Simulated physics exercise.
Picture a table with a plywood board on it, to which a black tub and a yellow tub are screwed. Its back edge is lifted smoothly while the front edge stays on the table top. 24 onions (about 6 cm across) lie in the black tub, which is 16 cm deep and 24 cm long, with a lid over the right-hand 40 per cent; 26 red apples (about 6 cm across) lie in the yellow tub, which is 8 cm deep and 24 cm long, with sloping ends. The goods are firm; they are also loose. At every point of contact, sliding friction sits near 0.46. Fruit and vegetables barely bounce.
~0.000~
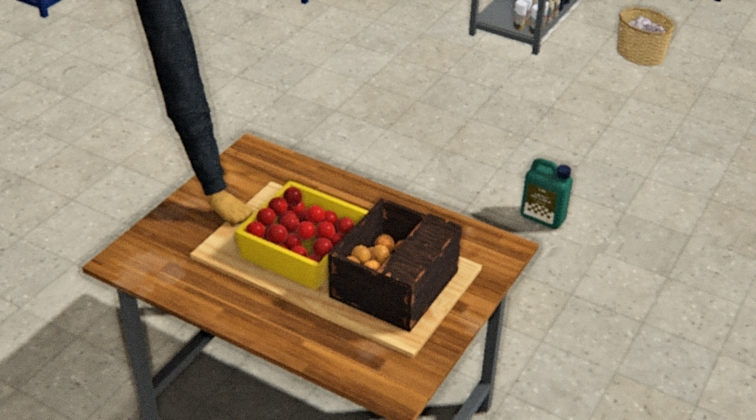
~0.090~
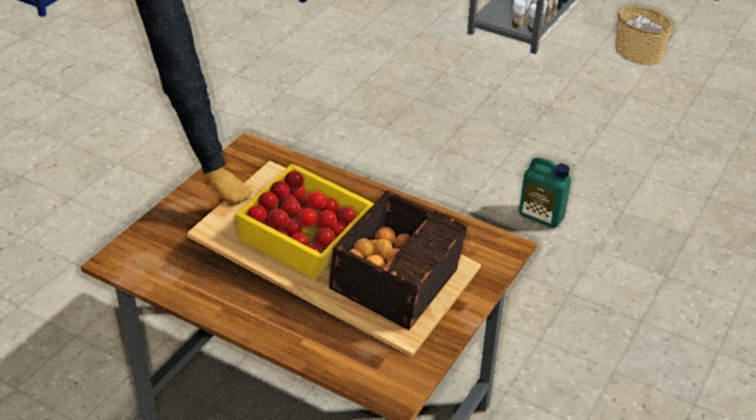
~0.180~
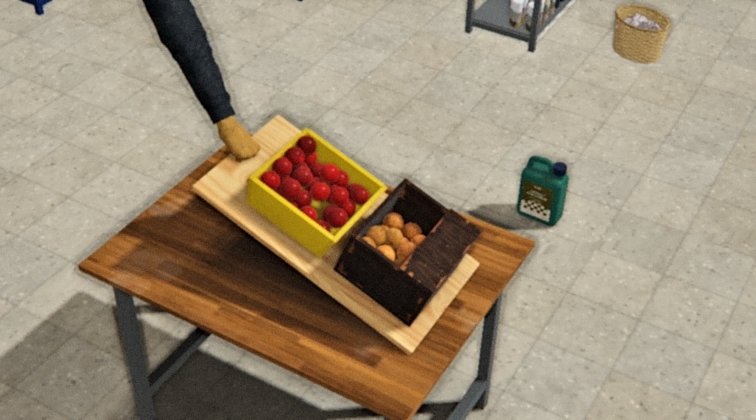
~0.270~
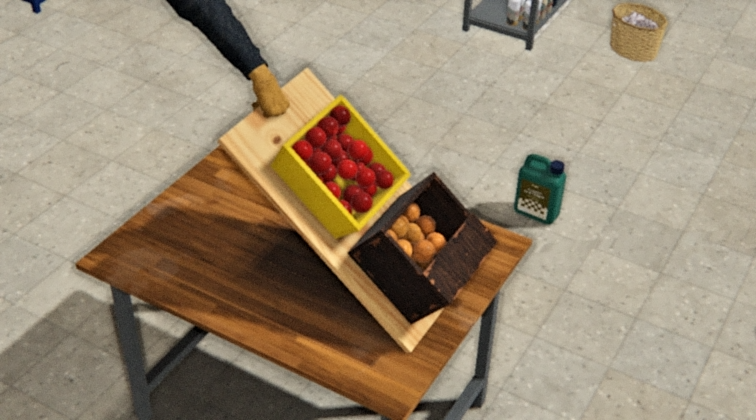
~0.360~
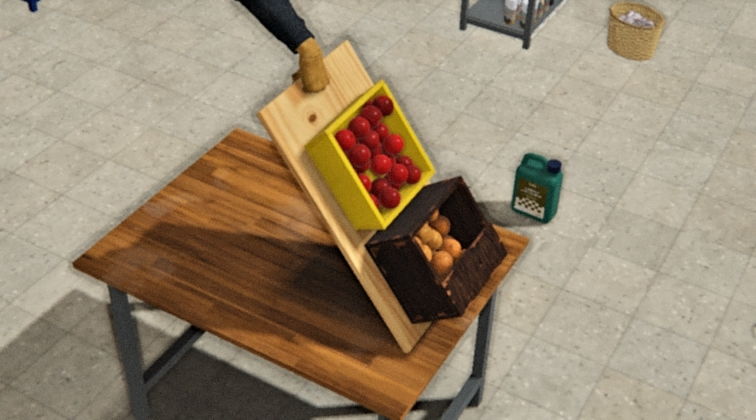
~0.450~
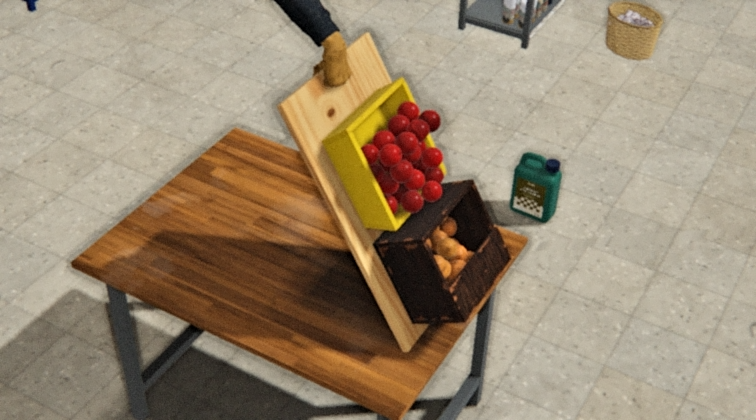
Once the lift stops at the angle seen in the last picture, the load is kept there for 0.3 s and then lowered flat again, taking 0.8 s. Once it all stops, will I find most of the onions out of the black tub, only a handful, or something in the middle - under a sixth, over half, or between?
Escapees: Not even a sixth.
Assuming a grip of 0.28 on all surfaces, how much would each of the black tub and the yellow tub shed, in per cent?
Then the black tub sheds 0 per cent, while the yellow tub sheds 70 per cent.
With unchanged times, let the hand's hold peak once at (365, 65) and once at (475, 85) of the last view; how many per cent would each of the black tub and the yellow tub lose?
Black tub: 0 %, then 30 %; yellow tub: 90 %, then 100 %.
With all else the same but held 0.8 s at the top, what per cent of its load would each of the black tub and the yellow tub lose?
With that change, black tub sheds 0 percent and yellow tub sheds 60 percent.
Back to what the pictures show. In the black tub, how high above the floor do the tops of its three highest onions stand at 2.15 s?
Some 13 centimetres up.
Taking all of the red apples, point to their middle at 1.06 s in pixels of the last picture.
Pixel (484, 313), give or take.
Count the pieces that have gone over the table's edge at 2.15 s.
The number is close to 12.
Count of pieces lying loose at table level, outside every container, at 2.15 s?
Piece count: Roughly 3.
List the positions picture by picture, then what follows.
In the first picture (we follow the rim corner now nearest the camera), black tub at (409, 286); yellow tub at (317, 265); tilt 0°; nothing out yet.
The second picture shows black tub at (414, 286); yellow tub at (320, 256); tilt 6°.
The third picture shows black tub at (429, 290); yellow tub at (333, 238); tilt 21°.
The fourth picture shows black tub at (446, 300); yellow tub at (357, 226); tilt 39°.
The fifth picture shows black tub at (458, 312); yellow tub at (384, 224); tilt 54°.
The sixth picture shows black tub at (462, 317); yellow tub at (396, 225); tilt 60°; nothing out yet.
After 0.72 s, tilt 60°; 0 of 24 out of the black tub and 14 of 26 out of the yellow tub.
After 1.06 s, tilt 40°; 0 of 24 out of the black tub and 17 of 26 out of the yellow tub.
After 1.54 s, tilt 0°; 0 of 24 out of the black tub and 17 of 26 out of the yellow tub.
Final count (at 2.15 s), 0 of 24 out of the black tub and 17 of 26 out of the yellow tub. Asked share, 0 of 24, 0 per cent.
